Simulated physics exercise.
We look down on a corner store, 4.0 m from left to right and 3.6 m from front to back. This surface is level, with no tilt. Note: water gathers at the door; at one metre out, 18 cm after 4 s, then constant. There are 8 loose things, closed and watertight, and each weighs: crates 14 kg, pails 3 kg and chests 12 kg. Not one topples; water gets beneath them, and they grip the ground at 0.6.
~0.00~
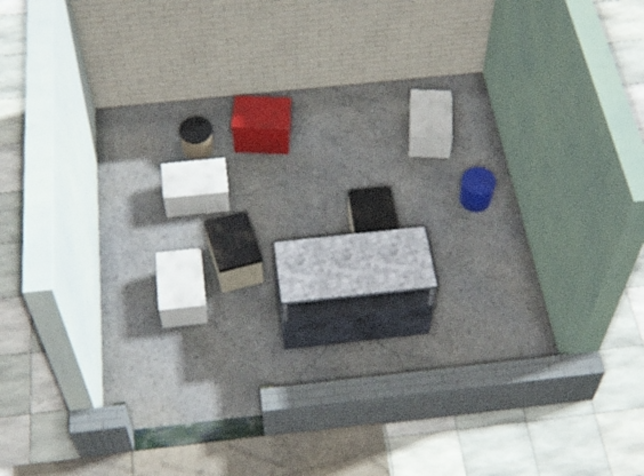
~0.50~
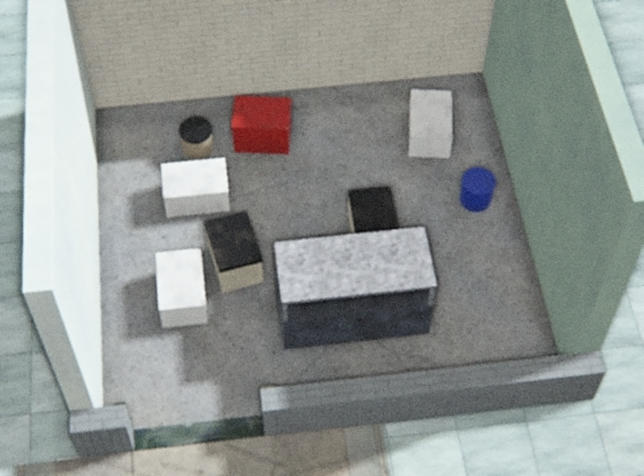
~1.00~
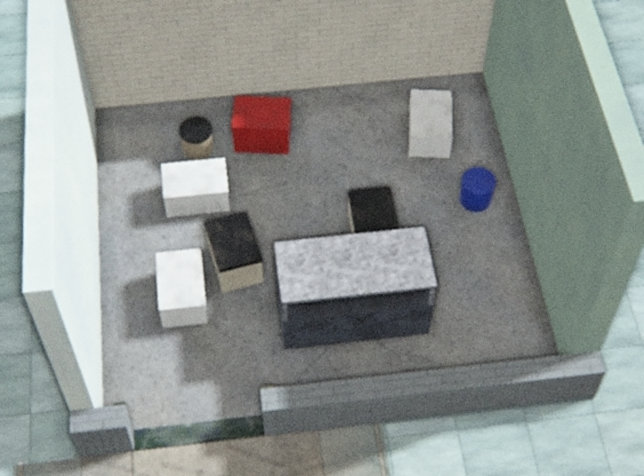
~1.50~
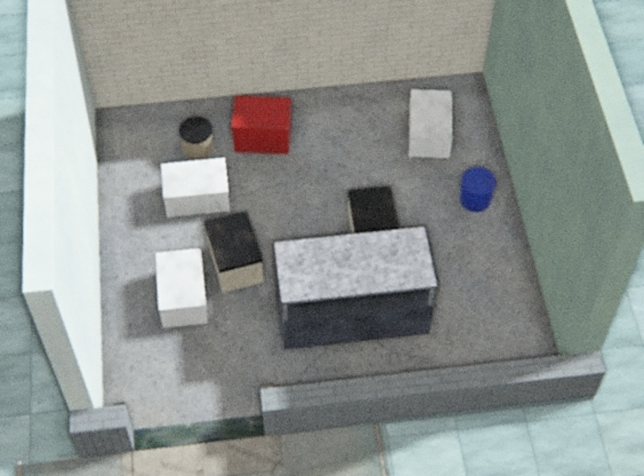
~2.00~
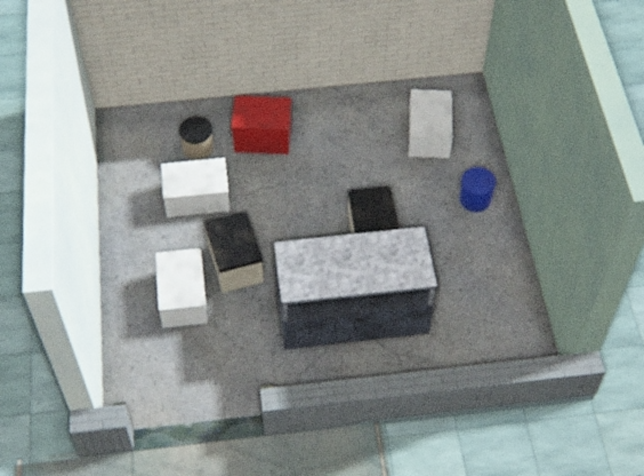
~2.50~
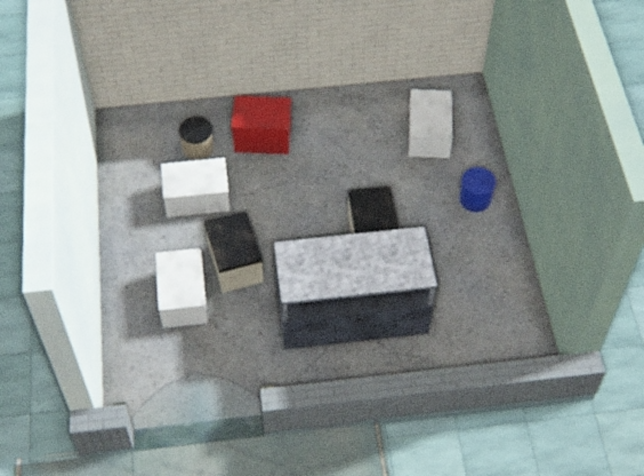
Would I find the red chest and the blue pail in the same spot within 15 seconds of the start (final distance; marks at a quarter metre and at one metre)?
Red chest: A long trip. Blue pail: A long trip.
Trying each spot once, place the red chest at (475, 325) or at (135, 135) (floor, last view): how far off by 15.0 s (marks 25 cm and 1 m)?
In turn: It gets carried off; it travels far.
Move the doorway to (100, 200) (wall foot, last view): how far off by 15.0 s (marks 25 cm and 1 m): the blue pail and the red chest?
With that change, the blue pail would go a long distance while the red chest would go a long distance.
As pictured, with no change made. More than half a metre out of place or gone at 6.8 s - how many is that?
The number comes to 3.
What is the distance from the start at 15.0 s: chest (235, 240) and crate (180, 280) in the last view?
200 cm and 200 cm respectively.
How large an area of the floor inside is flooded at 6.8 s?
Some 9.5 m2.
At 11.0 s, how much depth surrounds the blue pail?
Near 7 cm deep.
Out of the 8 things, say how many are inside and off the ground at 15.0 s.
I get 8.
After 3.5 s the red chest is near (261, 112), 0.0 m from its start, aground; the blue pail is near (479, 181), 0.0 m from its start, aground; 0 afloat.
After 6.8 s the red chest is near (261, 112), 0.0 m from its start, aground; the blue pail is near (479, 181), 0.0 m from its start, aground; 1 afloat.
After 11.0 s the red chest is near (477, 72), 2.2 m from its start, afloat; the blue pail is near (505, 259), 0.9 m from its start, afloat; 6 afloat.
After 15.0 s the red chest is near (490, 239), 2.6 m from its start, afloat; the blue pail is near (221, 335), 2.9 m from its start, afloat; 8 afloat.
